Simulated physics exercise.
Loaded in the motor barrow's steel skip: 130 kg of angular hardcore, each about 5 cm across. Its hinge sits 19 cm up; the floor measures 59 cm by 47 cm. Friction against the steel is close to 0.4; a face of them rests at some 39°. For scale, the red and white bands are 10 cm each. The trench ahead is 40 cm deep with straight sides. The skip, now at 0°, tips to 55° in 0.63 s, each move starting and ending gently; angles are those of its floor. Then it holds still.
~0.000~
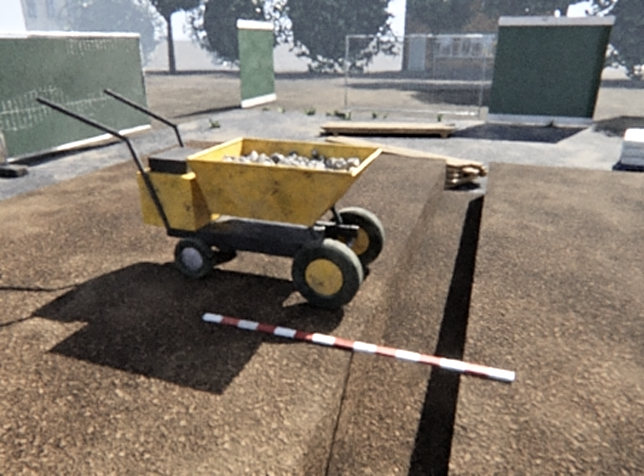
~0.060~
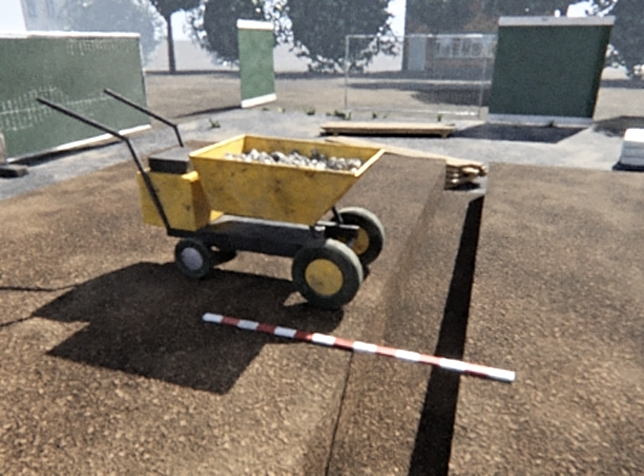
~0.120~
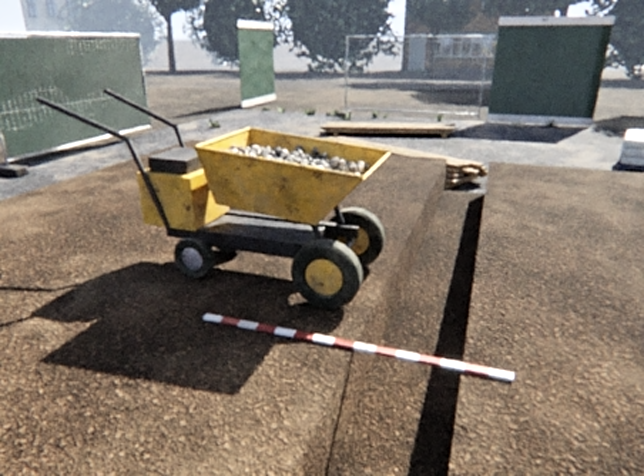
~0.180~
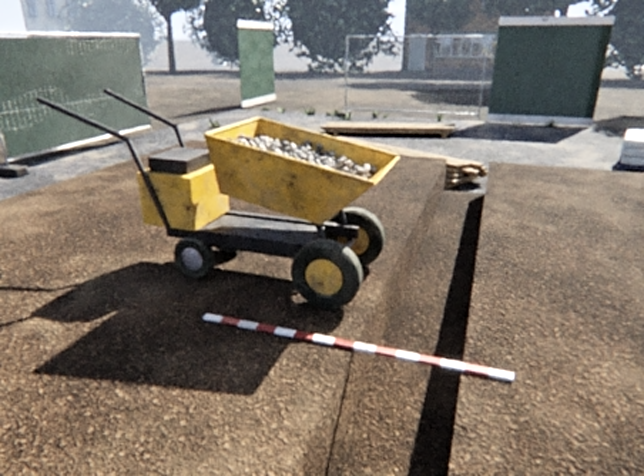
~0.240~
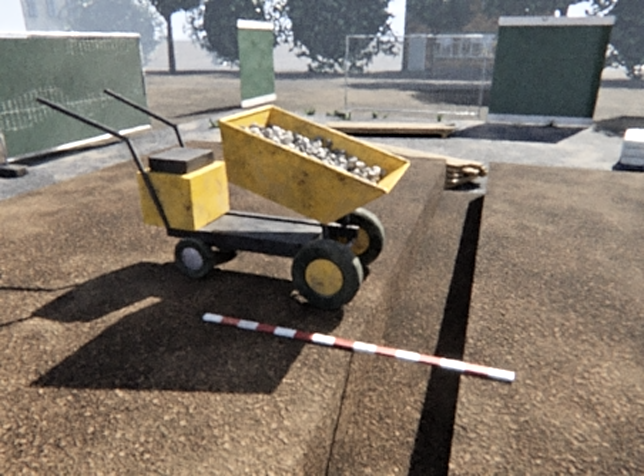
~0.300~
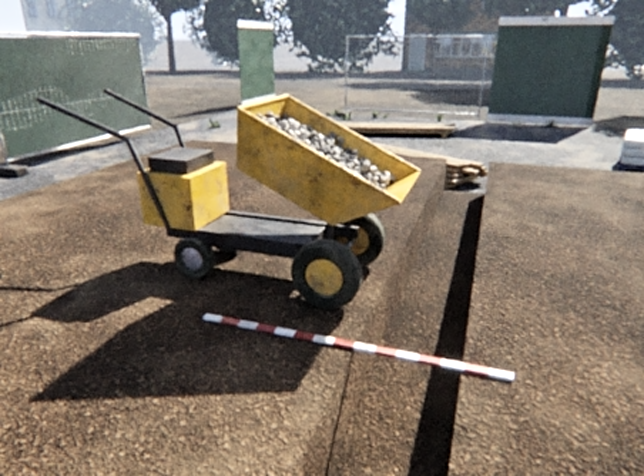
At the start, a yellow motor barrow loaded with pale stones stands on brown ground beside a red and white pole, its skip level. The skip then begins tilting forward to the right, slowly at first, and its rear rises steadily until the stones lie on a clear slope.
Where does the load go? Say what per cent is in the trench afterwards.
About 12 per cent.
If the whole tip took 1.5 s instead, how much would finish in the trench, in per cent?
In that case some 10 per cent.
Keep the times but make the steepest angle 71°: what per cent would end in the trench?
In that case some 30 per cent.
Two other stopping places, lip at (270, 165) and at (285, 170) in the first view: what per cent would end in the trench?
Near 40 per cent from the first place, 40 from the second.
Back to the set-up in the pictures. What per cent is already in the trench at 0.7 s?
About 5 per cent by then.
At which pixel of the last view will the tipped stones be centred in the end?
Around (496, 307).
After 0.5 s the floor is at 46°; 100 % in the skip; the foremost stones are at (406, 209).
After 0.7 s the floor is at 55°; 95 % in the skip, 4 % in the trench; the foremost stones are at (475, 262).
After 1.1 s the floor is at 55°; 67 % in the skip, 9 % in the trench, 24 % past the trench; the foremost stones are at (575, 325).
After 3.0 s the floor is at 55°; 60 % in the skip, 12 % in the trench, 28 % past the trench; the foremost stones are past the picture's edge.
